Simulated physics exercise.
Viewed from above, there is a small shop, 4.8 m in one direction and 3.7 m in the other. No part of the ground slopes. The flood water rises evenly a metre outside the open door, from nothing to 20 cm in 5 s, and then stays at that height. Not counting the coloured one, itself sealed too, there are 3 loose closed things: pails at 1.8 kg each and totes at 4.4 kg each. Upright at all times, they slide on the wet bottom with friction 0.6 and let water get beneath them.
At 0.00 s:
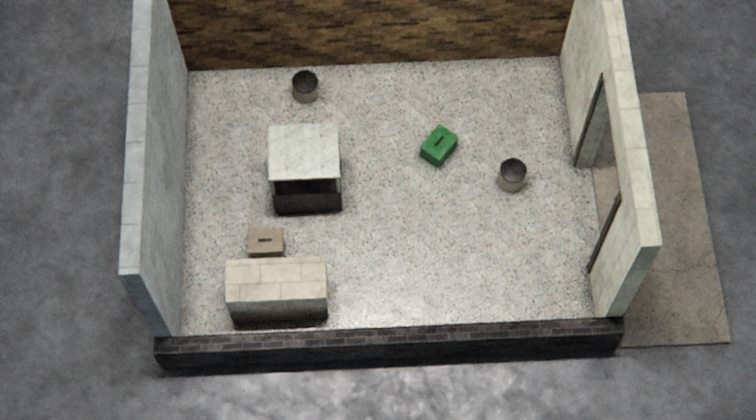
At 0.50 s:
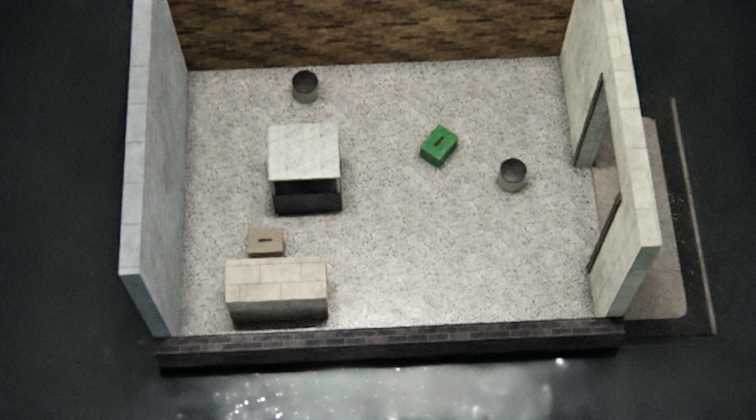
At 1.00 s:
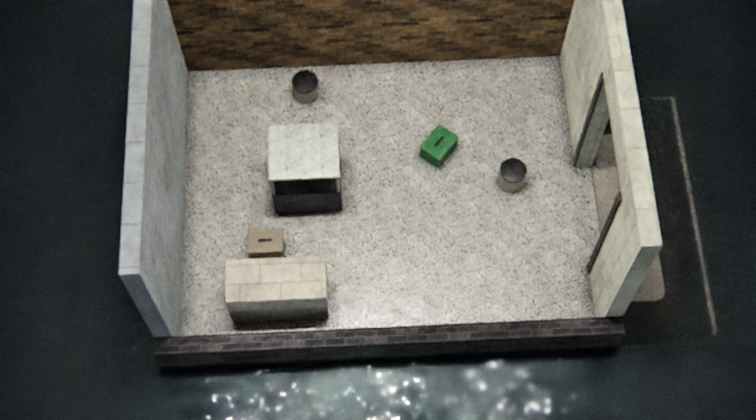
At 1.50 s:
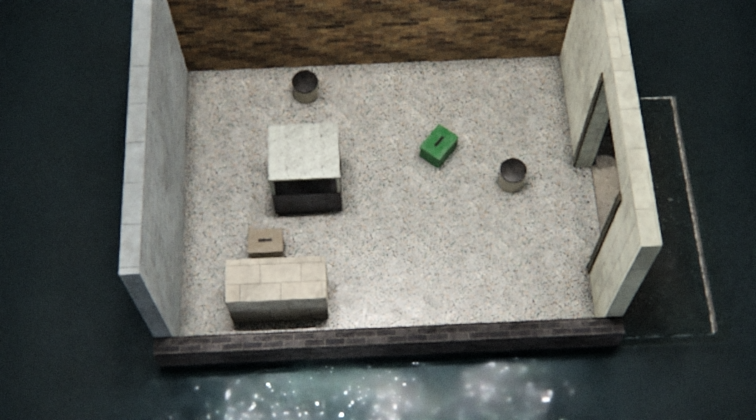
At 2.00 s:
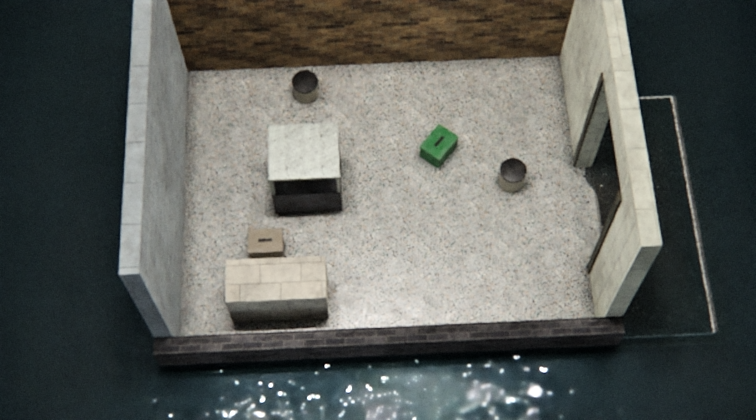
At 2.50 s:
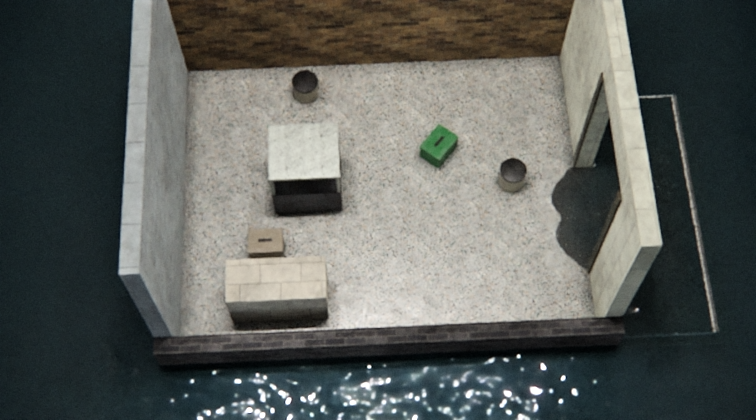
A small walled shop holding pails, boxes and a green tote stood still while dark water rose around it, covered the slab outside on the right, and then crept in through the doorway.
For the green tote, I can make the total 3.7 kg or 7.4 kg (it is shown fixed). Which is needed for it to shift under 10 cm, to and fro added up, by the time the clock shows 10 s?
For it, neither load is enough.
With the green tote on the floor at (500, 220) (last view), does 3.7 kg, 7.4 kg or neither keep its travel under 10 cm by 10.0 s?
Result: Both fail.
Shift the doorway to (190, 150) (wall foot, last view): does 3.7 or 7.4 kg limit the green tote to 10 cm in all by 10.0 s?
So neither mass does it.
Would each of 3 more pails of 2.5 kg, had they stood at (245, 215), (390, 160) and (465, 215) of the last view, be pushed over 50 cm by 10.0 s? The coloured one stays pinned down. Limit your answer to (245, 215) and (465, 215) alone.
Taking them in order, the first is beyond the line and the second is beyond the line.
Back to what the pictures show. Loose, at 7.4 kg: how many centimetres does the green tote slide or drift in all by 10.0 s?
It covers some 100 cm altogether.
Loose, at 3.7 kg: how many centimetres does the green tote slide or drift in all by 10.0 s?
Around 300 cm in total.
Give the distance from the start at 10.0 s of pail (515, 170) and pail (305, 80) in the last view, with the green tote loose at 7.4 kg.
The first is 140 cm from its start, the second 140 cm.
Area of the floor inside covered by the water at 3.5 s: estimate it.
Somewhere about 1.5 m2, give or take.
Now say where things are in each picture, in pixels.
In the first frame, the green tote at (439, 142) rests on the ground; 0.0 m2 under water; 0 of 4 have shifted.
In the second frame, the green tote at (439, 142) rests on the ground; 0.0 m2 under water; 0 of 4 have shifted.
In the third frame, the green tote at (439, 142), on the bottom; water covers 0.0 m2; 0 of 4 have shifted.
In the fourth frame, the green tote at (439, 142) rests on the ground; water covers 0.0 m2; 0 of 4 have shifted.
In the fifth frame, the green tote at (439, 142) rests on the ground; 0.0 m2 under water; 0 of 4 have shifted.
In the sixth frame, the green tote at (439, 142), on the bottom; water covers 0.3 m2; 0 of 4 have shifted.
After 3.5 s the green tote would be 0 cm from its start with 3.7 kg and 0 cm from its start with 7.4 kg; 0 cm of water round it then.
After 4.5 s the green tote would be 0 cm from its start with 3.7 kg and 0 cm from its start with 7.4 kg; 1 cm of water round it then.
After 7.0 s the green tote would be 125 cm from its start with 3.7 kg and 42 cm from its start with 7.4 kg; 4 cm of water round it then.
After 10.0 s the green tote would be 297 cm from its start with 3.7 kg and 103 cm from its start with 7.4 kg; 7 cm of water round it then.
